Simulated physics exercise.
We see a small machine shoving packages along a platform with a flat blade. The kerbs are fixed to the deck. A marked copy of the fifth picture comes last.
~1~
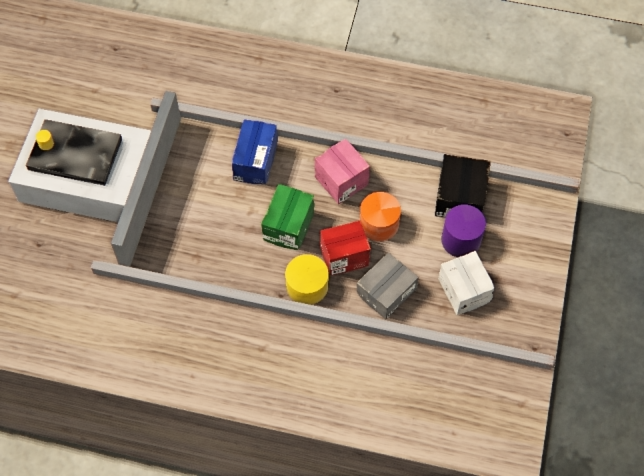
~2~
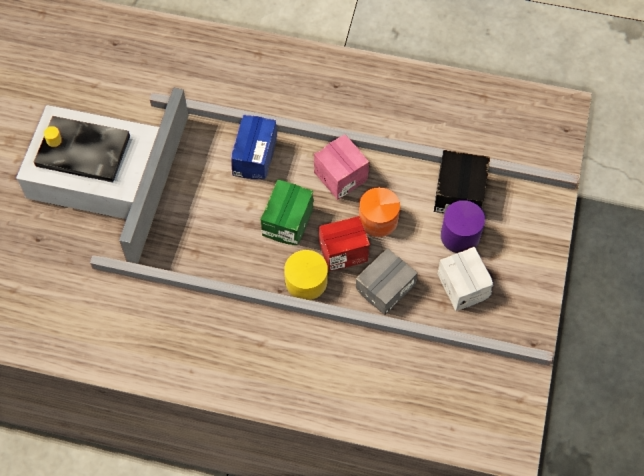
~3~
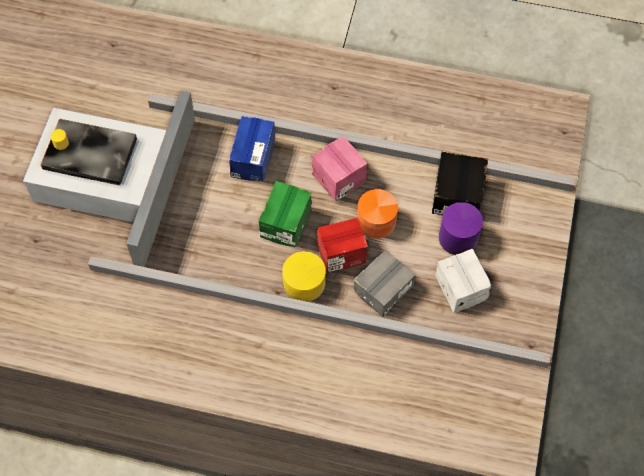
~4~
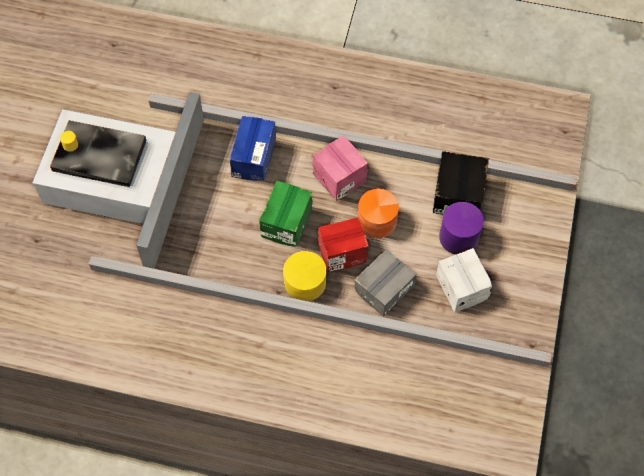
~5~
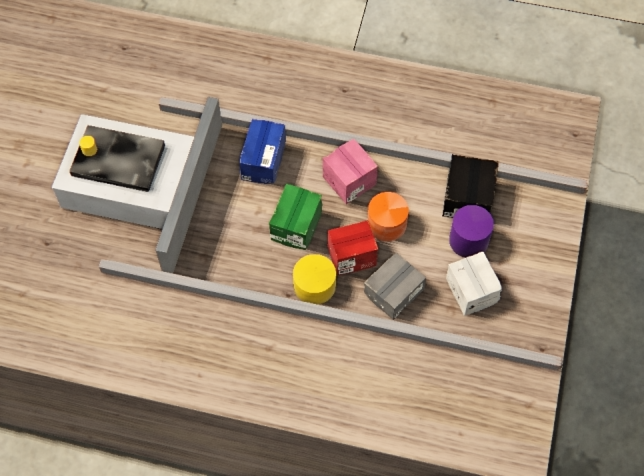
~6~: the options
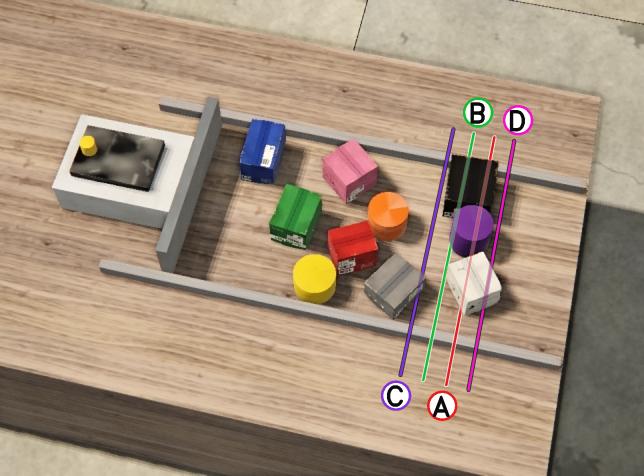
A small machine with a flat grey blade creeping right along a wooden platform towards a cluster of colourful, unmoving packages.
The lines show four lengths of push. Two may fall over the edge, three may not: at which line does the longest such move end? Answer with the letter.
At A, and not beyond.
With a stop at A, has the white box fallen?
By then, yes.
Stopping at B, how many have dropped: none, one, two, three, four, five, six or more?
The count is none.
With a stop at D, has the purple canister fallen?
Yes.
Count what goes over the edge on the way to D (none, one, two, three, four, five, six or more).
By then, three.
On the marked copy, A at (472, 254); B at (450, 249); C at (428, 245); D at (493, 258).
Taking A. A third of the way, robot (223, 179); blue parcel (326, 165); pink parcel (370, 175).
Two thirds of the way, robot (323, 199); white box (492, 290); black parcel (503, 196).
When it is over, robot (404, 215); white box over the edge; black parcel (583, 212); one fallen.
As for the rest, B is within the limit but short; C is within the limit but short; D drops three.
